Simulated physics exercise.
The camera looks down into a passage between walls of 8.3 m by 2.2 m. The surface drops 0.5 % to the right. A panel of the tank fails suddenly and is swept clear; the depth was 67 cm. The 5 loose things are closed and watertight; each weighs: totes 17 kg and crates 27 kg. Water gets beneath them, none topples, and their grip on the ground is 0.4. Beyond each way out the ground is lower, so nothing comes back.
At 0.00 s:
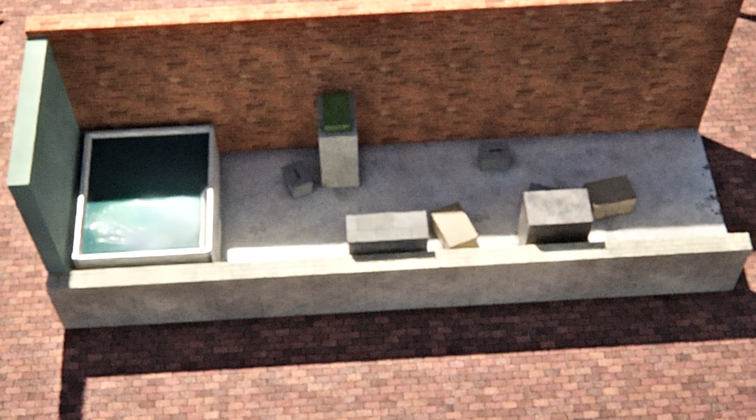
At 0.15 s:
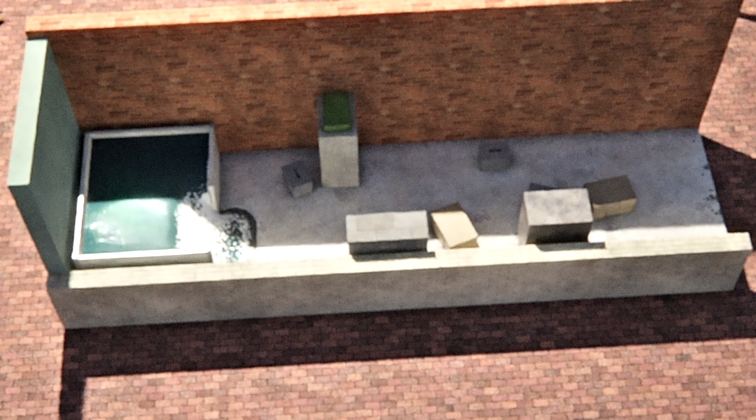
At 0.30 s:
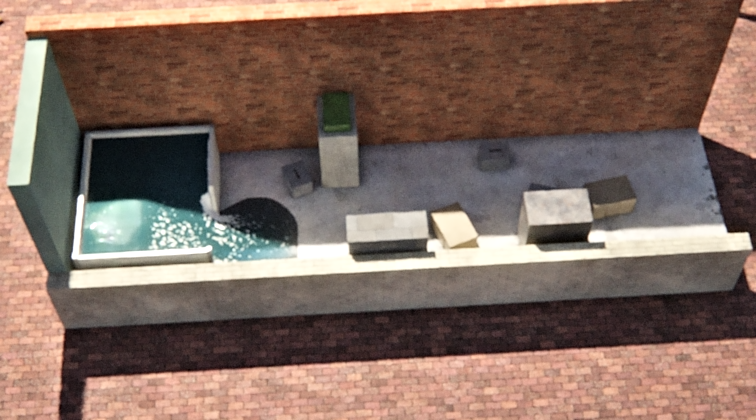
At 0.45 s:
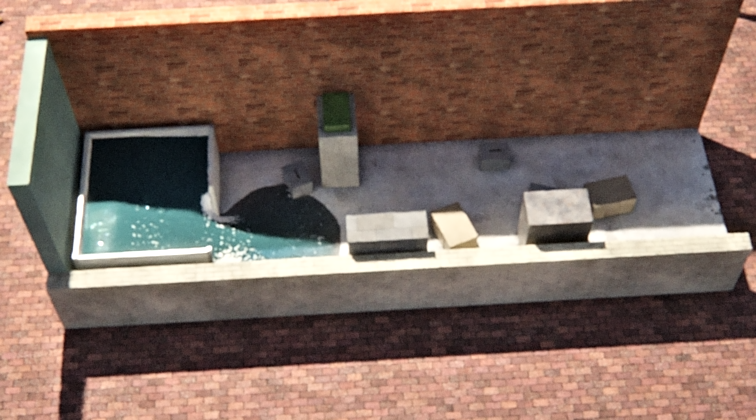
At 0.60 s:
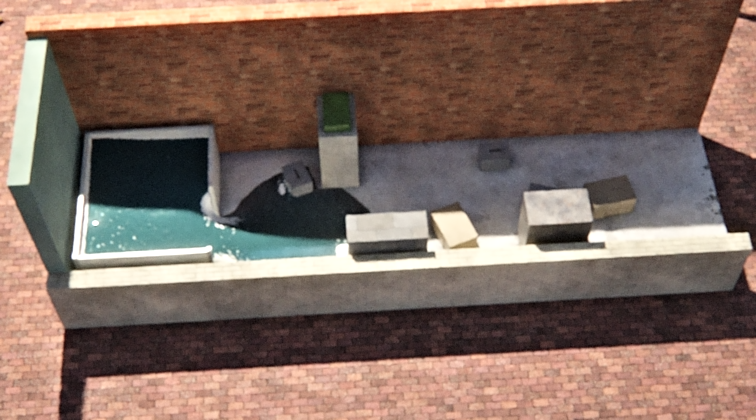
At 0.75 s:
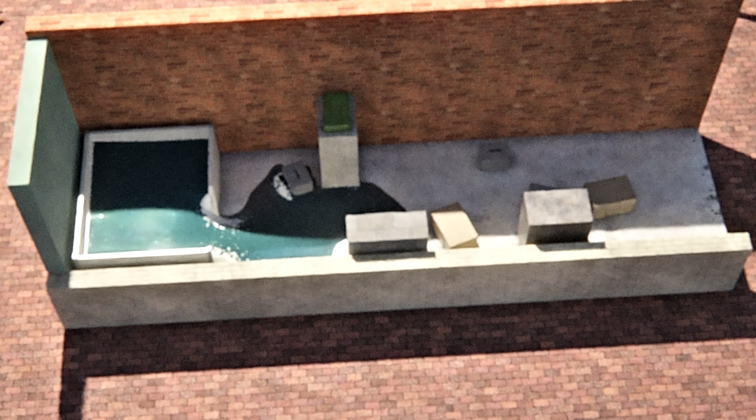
Water pours from the tank on the left and spreads rightward around the still blocks.
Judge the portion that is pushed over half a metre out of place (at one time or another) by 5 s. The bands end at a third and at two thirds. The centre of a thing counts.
Share: From one to two thirds.
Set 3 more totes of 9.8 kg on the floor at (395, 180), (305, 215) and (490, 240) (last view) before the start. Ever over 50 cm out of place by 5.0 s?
In that order: Past it, over, under.
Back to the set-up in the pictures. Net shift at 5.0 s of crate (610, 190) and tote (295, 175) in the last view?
In turn: 5 cm, 80 cm.
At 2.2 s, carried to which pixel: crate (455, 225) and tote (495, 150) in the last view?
Around (483, 222) and (534, 144).
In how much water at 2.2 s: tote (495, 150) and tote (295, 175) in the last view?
Roughly 14 and 8 cm.
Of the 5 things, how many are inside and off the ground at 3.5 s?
0 of them.
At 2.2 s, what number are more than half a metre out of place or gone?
I count 1.
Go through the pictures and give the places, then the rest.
The first frame shows a tote at (297, 174) rests on the ground; a tote at (495, 151) rests on the ground; water covers 2.9 m2; 0 of 5 have shifted.
The second frame shows a tote at (297, 174) rests on the ground; a tote at (495, 151) rests on the ground; water covers 3.5 m2; 0 of 5 have shifted.
The third frame shows a tote at (297, 174) rests on the ground; a tote at (495, 151) rests on the ground; water covers 4.2 m2; 0 of 5 have shifted.
The fourth frame shows a tote at (297, 174) rests on the ground; a tote at (495, 151), on the bottom; water covers 5.0 m2; 0 of 5 have shifted.
The fifth frame shows a tote at (297, 174), on the bottom; a tote at (495, 151) rests on the ground; water covers 5.6 m2; 0 of 5 have shifted.
The sixth frame shows a tote at (297, 174) rests on the ground; a tote at (495, 151), on the bottom; water covers 6.2 m2; 0 of 5 have shifted.
After 1.1 s 0 of 5 are over 50 cm from their spots; 0 afloat.
After 2.2 s 1 of 5 are over 50 cm from their spots; 0 afloat.
After 3.5 s 3 of 5 are over 50 cm from their spots; 0 afloat.
After 5.0 s 3 of 5 are over 50 cm from their spots, and 3 have been at some point; 0 afloat.
